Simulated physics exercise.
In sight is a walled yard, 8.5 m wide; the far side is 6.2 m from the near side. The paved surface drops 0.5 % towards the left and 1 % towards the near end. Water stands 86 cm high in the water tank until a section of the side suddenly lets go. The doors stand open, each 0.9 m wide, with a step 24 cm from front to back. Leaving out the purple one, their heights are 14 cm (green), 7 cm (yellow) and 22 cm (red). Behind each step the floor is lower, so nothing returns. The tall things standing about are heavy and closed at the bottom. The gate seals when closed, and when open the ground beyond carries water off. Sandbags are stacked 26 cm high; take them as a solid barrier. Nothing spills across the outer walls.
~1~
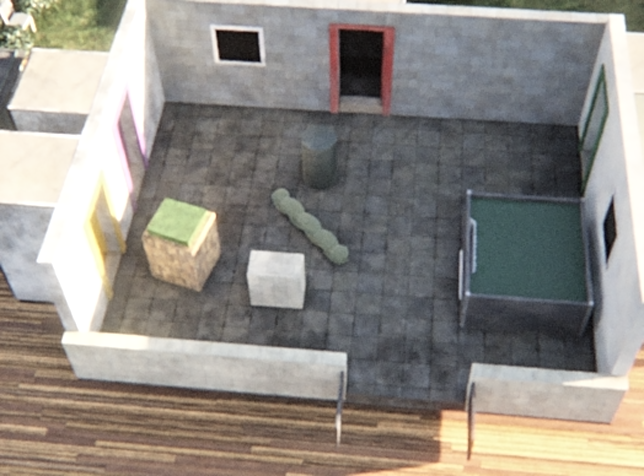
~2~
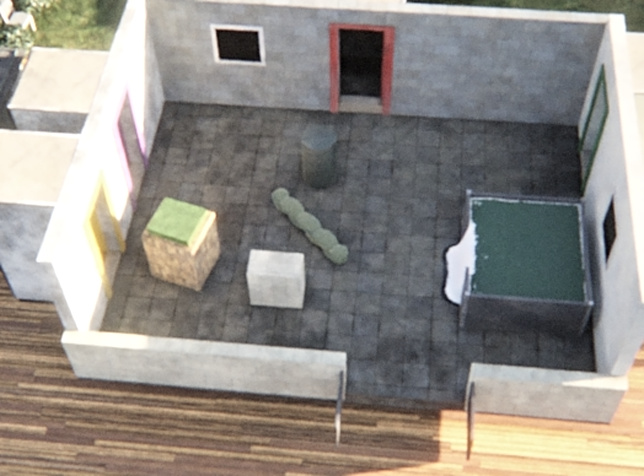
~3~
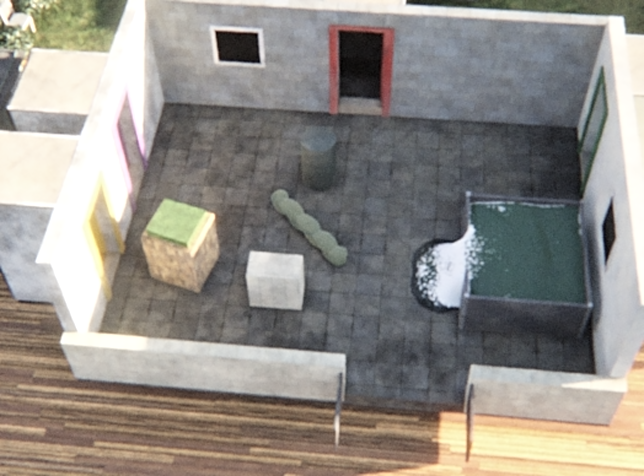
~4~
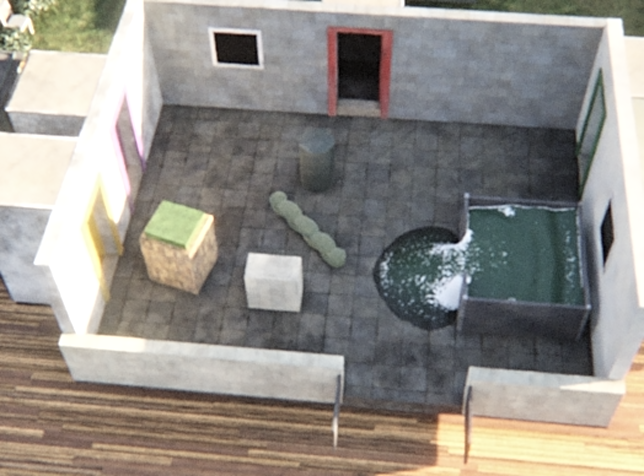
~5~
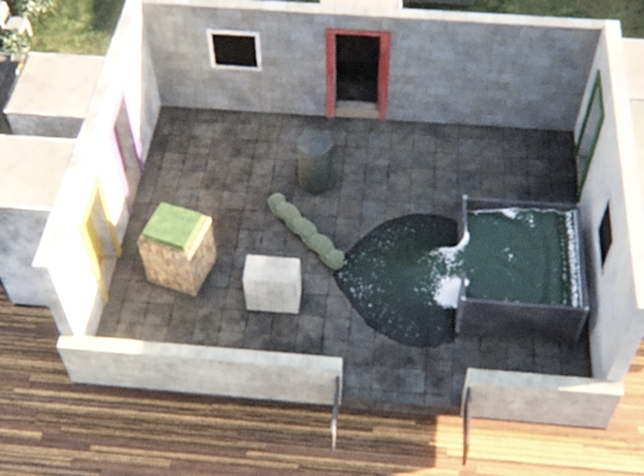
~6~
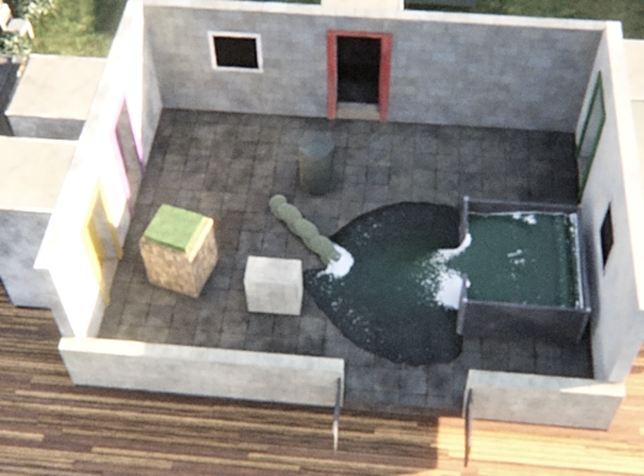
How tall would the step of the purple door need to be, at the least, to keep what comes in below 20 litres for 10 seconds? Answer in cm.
It would have to be roughly 12 cm high.
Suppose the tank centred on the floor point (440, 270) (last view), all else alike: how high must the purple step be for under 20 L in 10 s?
Some 14.0 cm.
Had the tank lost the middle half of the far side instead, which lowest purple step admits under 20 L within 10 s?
Some 11.0 cm.
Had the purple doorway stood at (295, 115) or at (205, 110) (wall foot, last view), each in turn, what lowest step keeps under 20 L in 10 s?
Roughly 8.5 and 11.0 cm.
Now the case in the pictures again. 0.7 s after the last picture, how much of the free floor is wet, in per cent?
Near 30 per cent is wet.
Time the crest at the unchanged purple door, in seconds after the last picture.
Near 5.0 s.
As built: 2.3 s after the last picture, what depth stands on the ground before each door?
In cm: Green 0, yellow 2, purple 8, red 12.
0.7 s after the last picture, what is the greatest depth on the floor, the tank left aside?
Up to some 46 cm.
Then, 0.7 s after the last picture water covers 30 % of the floor, deepest (46 cm) near (454, 279); it has not reached the purple door.
Then, 2.3 s after the last picture water covers 60 % of the floor, deepest (36 cm) near (90, 365); 8 cm at the purple door, 0 litres in over its 22 cm step.
Then, 9.3 s after the last picture water covers 90 % of the floor, deepest (14 cm) near (215, 375); 11 cm at the purple door, 0 litres in over its 22 cm step.
At the purple door as built, the water peaked near 17 cm, 4.9 s after the last picture.
With a step of 10.5 cm, 41 litres would have come in within the 10 s; with 14.5 cm, 5 litres. So under 20 litres takes about 12 cm.
